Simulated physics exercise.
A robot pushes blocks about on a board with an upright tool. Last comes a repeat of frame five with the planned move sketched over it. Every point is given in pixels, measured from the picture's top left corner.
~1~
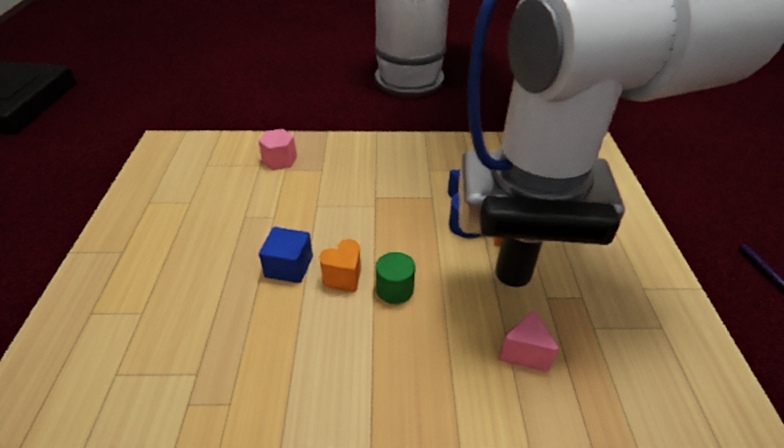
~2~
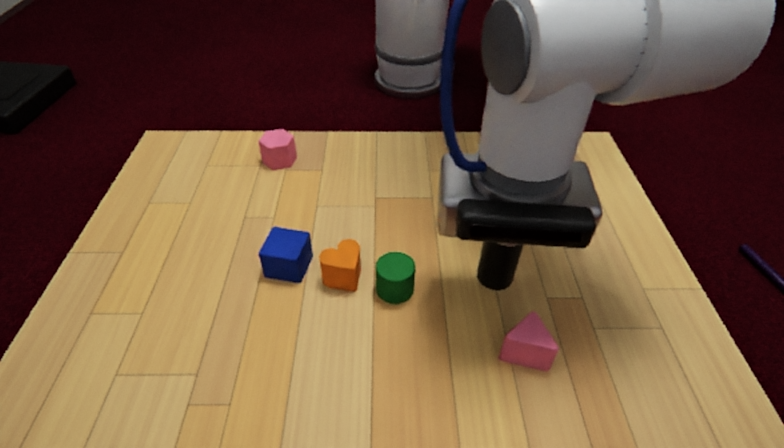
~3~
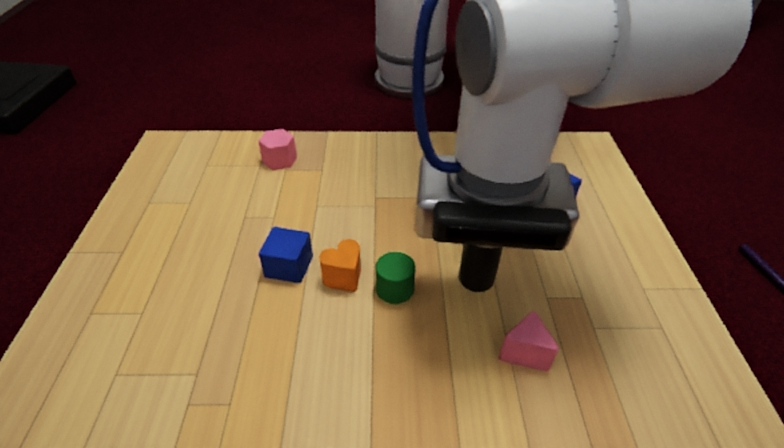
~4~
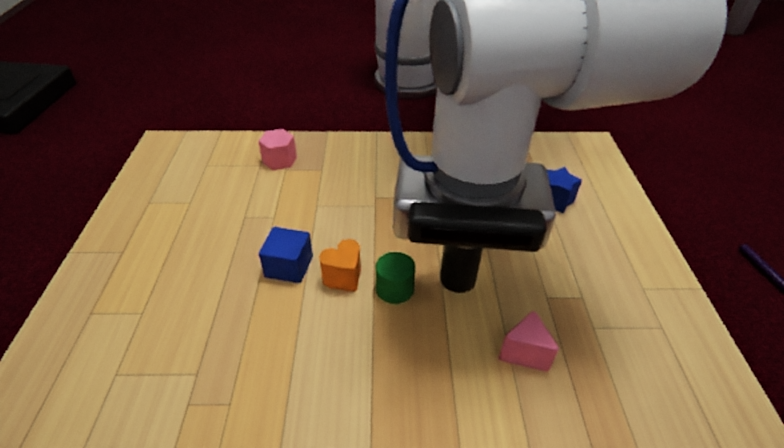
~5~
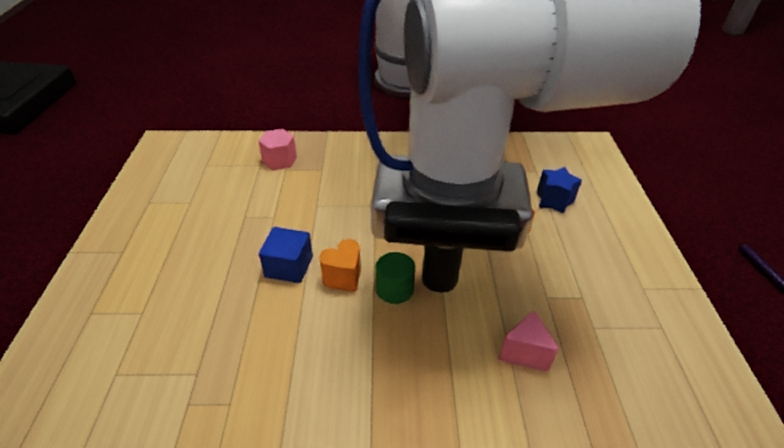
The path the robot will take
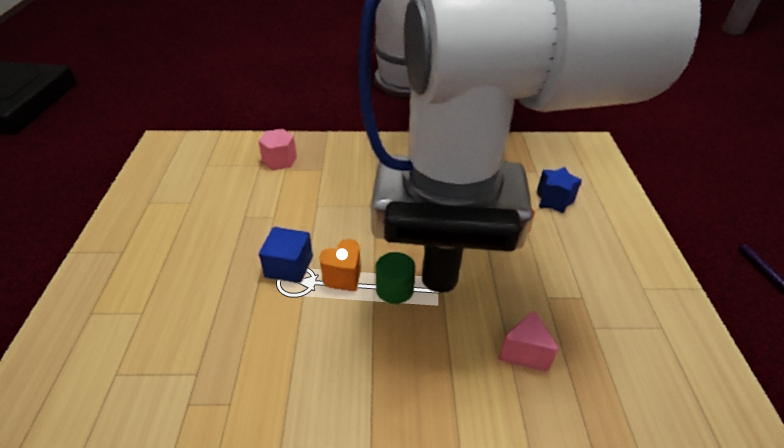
Robot arm moving its upright black tool steadily left across a wooden board toward a green cylinder, the blocks staying still.
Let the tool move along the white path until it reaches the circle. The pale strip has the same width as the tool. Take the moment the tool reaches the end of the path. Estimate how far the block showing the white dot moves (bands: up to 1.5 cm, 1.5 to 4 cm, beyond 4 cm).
The block winds up beyond 4 cm from where it is now.
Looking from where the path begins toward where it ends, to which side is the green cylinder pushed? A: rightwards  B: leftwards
B (leftwards)
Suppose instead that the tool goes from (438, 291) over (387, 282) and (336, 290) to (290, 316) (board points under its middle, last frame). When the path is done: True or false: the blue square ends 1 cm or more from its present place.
The statement is true.
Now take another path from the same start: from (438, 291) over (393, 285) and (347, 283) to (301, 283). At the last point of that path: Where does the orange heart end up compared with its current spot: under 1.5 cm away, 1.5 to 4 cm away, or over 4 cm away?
Its final spot will lie more than 4 cm from the current one.
The drawn path runs from (438, 291) directly to (296, 281); the dot is on the orange heart.
What follows on the original path. One third of the way, tool at (390, 276); orange heart at (322, 251), turned 30° clockwise; green cylinder at (352, 265).
Two thirds of the way, tool at (342, 272); blue square at (259, 234); orange heart at (294, 248), turned 45° clockwise; green cylinder at (304, 275).
At the end, tool at (294, 269); blue square at (239, 226), turned 15° clockwise; orange heart at (272, 240), turned 45° clockwise; green cylinder at (271, 286); blue cylinder not moved.
